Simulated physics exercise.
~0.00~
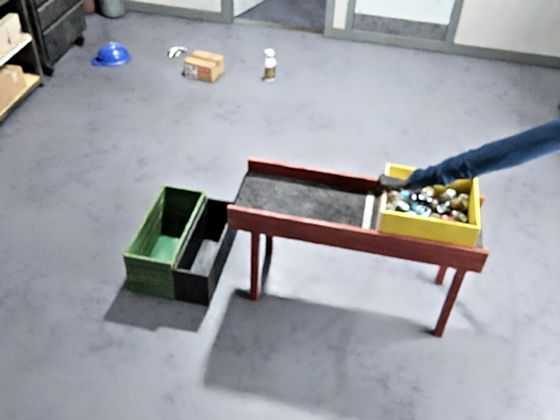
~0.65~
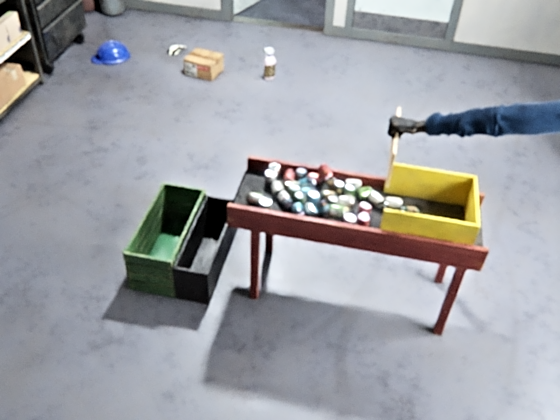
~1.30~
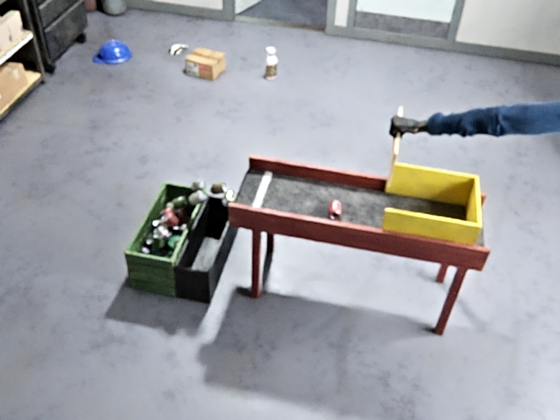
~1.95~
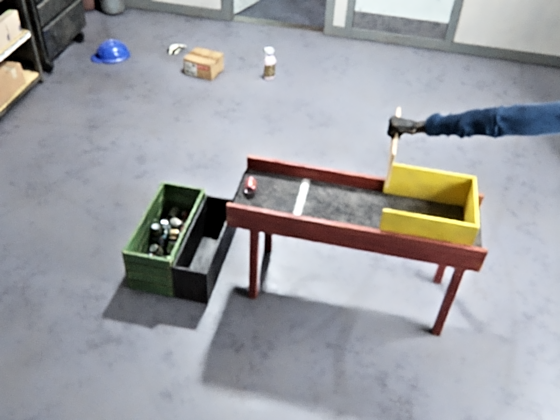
A yellow pen full of small mixed-colour cans sits at the right end of a red-framed table with a dark belt, seen from above in a grey-floored room. A green tote and a black bin stand on the floor off the left end, with a blue helmet and a cardboard box behind. A blue-sleeved arm lifts the pen's gate, and the cans spread leftward along the belt. They pour off the end in a bunch, mostly into the green tote. Finally one red can remains near the belt's left end, while cans lie in the tote.
